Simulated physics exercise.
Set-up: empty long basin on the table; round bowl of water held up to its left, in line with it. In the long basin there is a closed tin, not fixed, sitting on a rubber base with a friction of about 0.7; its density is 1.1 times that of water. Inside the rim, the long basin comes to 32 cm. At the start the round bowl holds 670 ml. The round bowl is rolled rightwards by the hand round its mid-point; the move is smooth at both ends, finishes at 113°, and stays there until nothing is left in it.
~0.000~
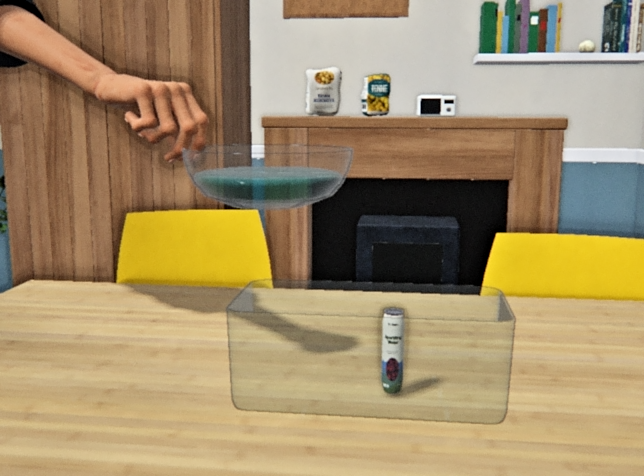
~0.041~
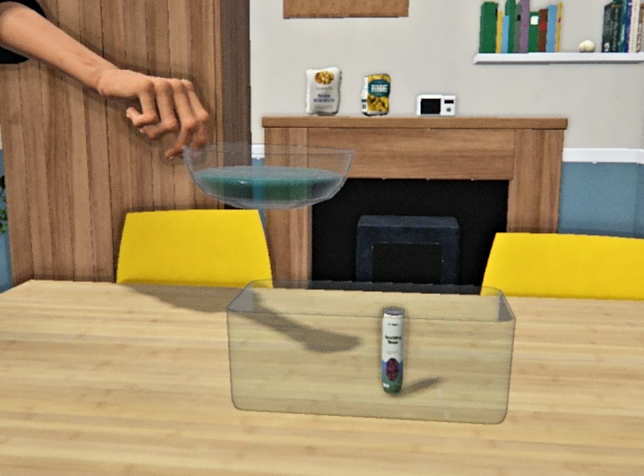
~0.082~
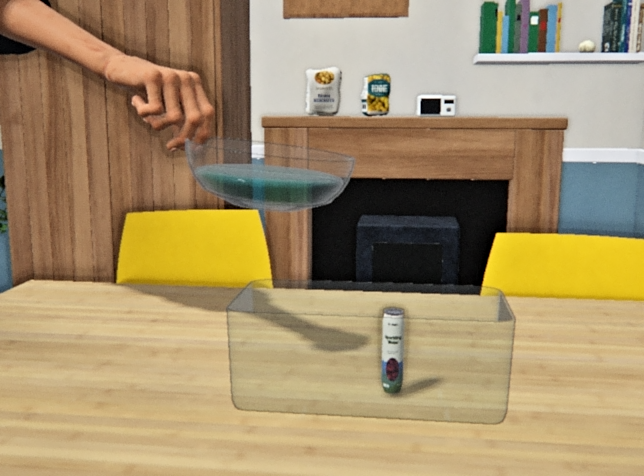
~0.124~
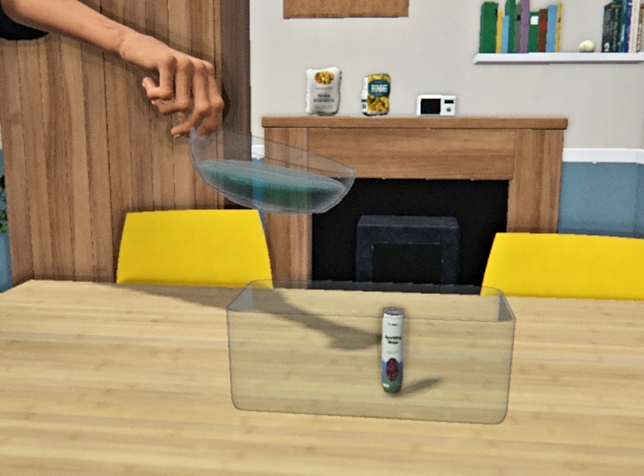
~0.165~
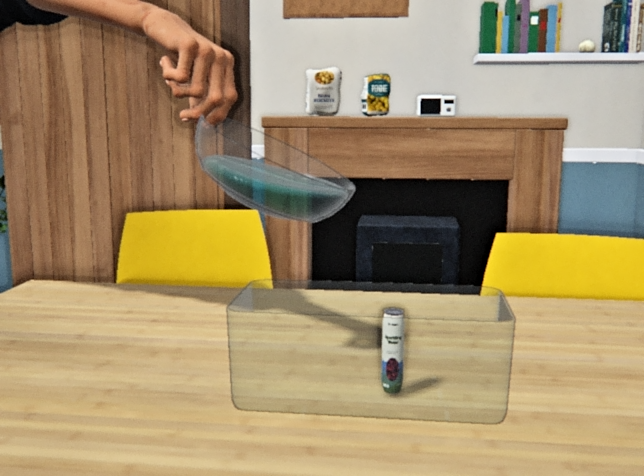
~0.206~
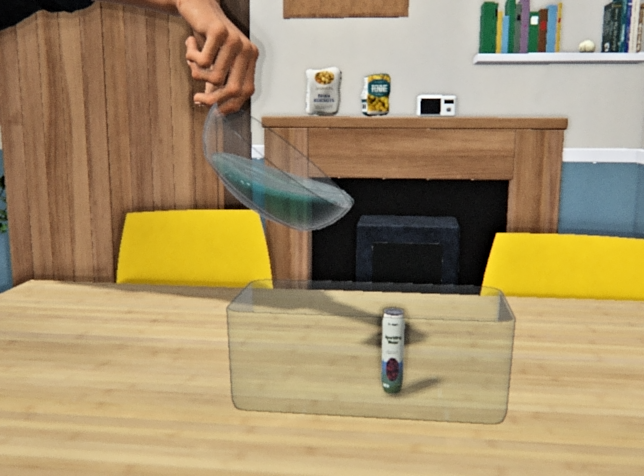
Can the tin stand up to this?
It keels over.
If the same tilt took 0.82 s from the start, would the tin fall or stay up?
So the tin will tip over.
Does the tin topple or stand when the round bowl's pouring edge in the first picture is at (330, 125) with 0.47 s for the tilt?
It tumbles.
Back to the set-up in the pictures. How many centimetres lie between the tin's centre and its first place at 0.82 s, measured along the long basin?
Around 0 centimetres.
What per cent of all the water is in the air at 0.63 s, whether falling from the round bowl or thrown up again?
Roughly 7 %.
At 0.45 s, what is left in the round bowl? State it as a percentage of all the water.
Fraction remaining: Approx. 0 per cent.
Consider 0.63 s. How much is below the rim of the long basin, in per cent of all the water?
Around 92 in a hundred.
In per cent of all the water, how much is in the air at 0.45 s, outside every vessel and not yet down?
Near 20 per cent at that moment.
Then, 0.45 s in, the tilt is 108° and 0 per cent is still to pour; the tin stands where it began.
Then, 0.63 s in, the tilt is 113° and 0 per cent is still to pour; the tin leans 16°.
Then, 0.82 s in, the tilt is 113° and 0 per cent is still to pour; the tin lies on its side.
Then, 1.02 s in, the tilt is 113° and 0 per cent is still to pour; the tin lies on its side.
Finally, the tin lies on its side.
